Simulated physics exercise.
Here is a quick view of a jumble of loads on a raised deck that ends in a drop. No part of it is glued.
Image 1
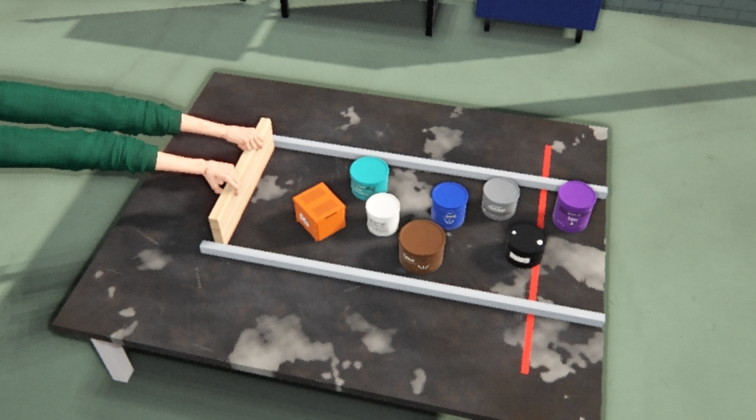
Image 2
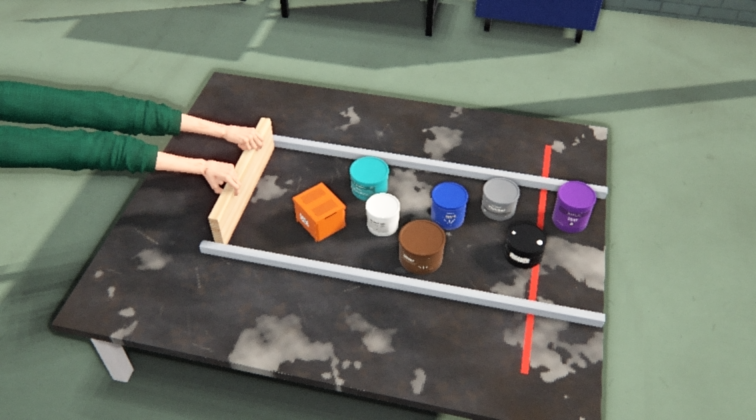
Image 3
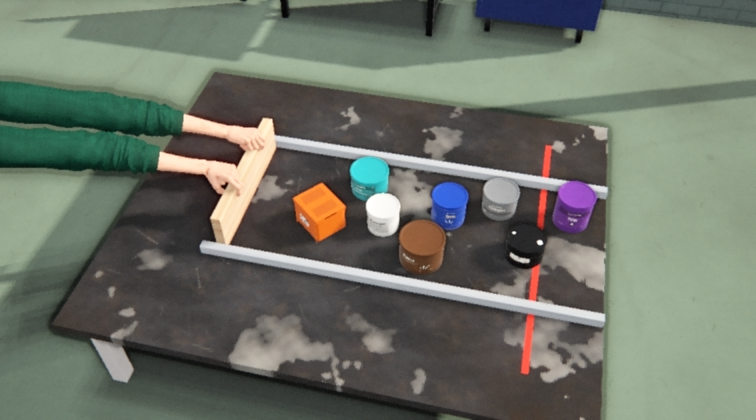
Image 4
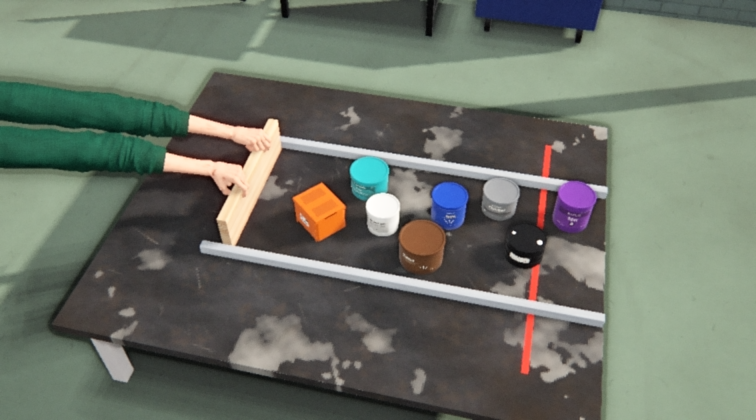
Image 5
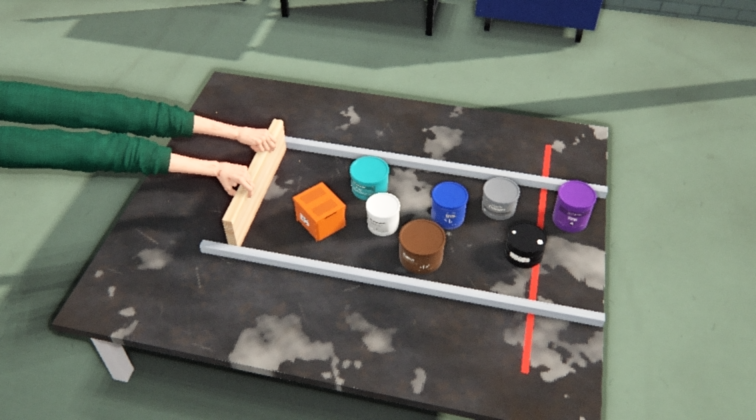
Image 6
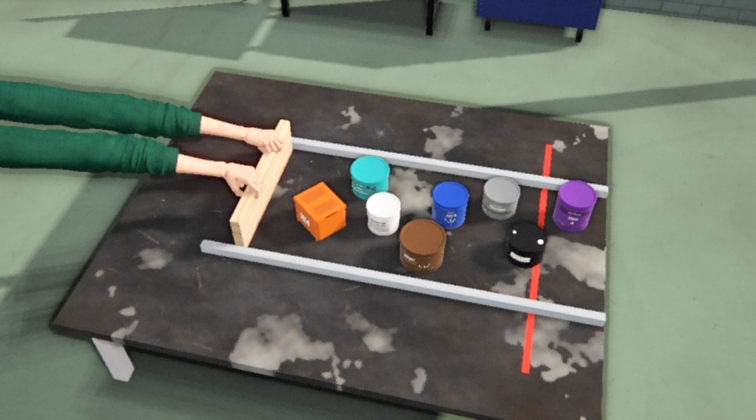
We see two green-sleeved arms holding a wooden plank at the left of a dark, blotchy table, slowly sliding it a short way right between two rails toward an orange box and several coloured containers, which stay still.
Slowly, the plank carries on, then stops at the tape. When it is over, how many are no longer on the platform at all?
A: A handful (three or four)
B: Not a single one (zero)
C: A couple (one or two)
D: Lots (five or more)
C, A couple (one or two).
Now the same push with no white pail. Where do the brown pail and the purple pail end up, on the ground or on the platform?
Outcome: The brown pail is safe, the purple pail drops down.
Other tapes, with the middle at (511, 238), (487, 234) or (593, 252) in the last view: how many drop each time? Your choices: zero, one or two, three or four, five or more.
Well, in the order given, it's no fall at all, none at all and at least five.
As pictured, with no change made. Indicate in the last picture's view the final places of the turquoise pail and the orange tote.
One is at about (563, 204), the other at about (556, 272).
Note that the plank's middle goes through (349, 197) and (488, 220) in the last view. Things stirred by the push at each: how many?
Respectively 3 and 8.
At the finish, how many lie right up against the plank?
That number would be 3.
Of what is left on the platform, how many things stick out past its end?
Overhang count: 3.
Soon after, none off yet; purple pail at rest near (574, 207); black canister at rest near (526, 245); grey pail at rest near (500, 199).
Then, none off yet; purple pail at rest near (574, 207); black canister at rest near (526, 245); grey pail moving near (505, 199).
By the end, the number that fall off is one or two; fallen, purple pail.
